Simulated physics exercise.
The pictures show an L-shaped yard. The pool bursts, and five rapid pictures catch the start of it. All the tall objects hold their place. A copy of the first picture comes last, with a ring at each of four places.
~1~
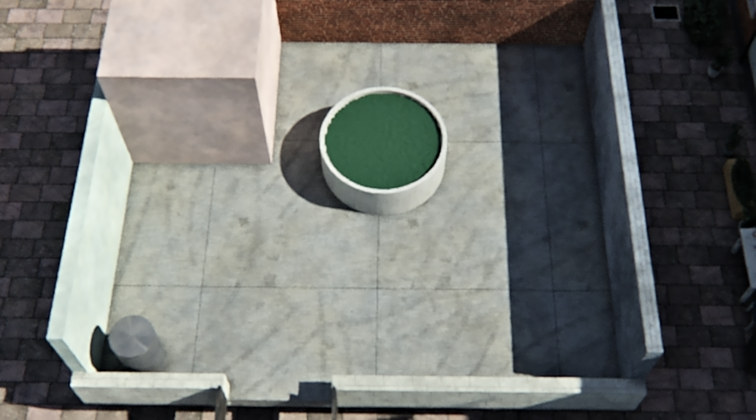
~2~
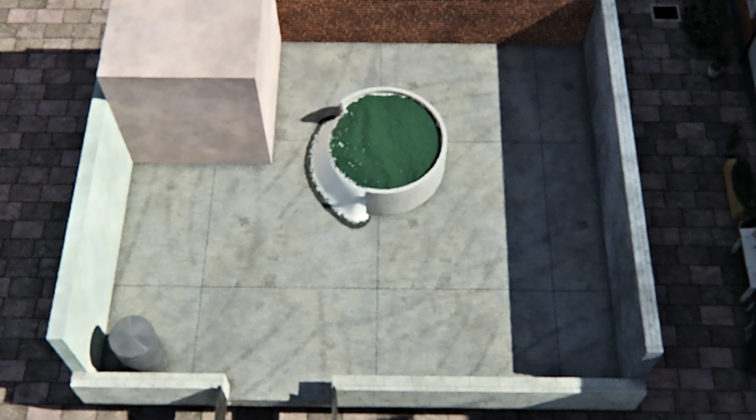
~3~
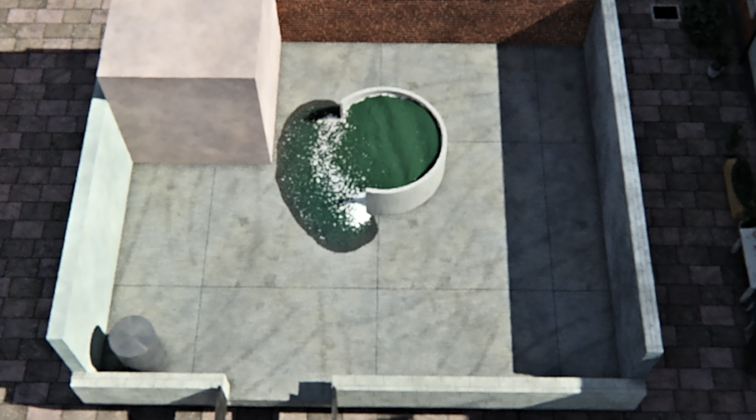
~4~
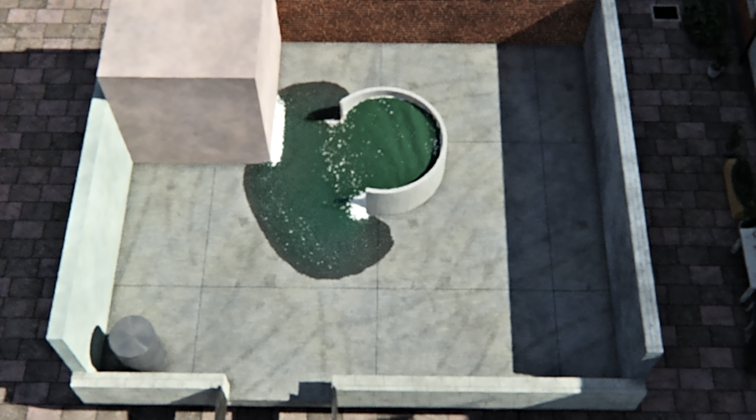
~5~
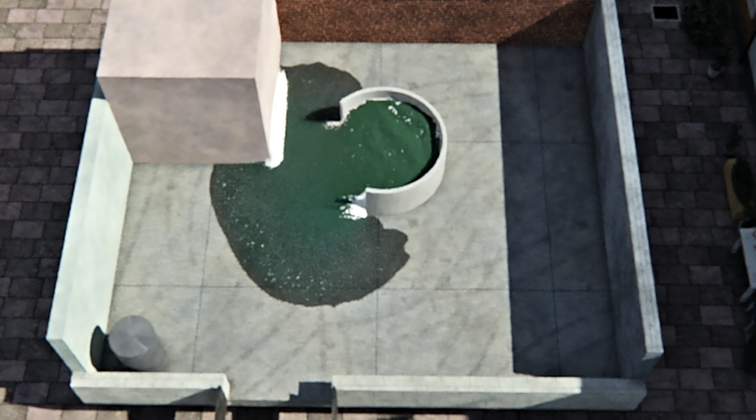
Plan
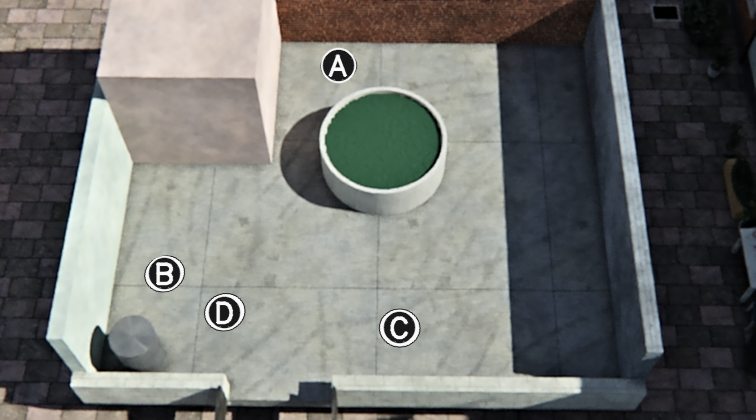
A walled concrete yard, bordered by dark paving, is seen from high above by a still camera. A round white pool of green water stands near the centre, with a pale block at upper left, a grey cylinder at lower left and a gap in the near wall. The pool's left side opens, and foaming water pours out, spreading left, around the block's corner and toward the near wall.
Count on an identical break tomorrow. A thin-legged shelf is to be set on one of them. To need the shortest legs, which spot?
Spot C does it best.
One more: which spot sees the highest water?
That is spot B.
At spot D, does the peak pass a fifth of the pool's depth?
Yes, clearly.
On the marked copy, A at (338, 65); B at (164, 273); C at (399, 327); D at (224, 312).
Choosing A, the water peaks at about 24 % of the depth that stood in the pool.
Choosing B, the water peaks at about 44 % of the depth that stood in the pool.
Choosing C, the water peaks at about 11 % of the depth that stood in the pool.
Choosing D, the water peaks at about 29 % of the depth that stood in the pool.
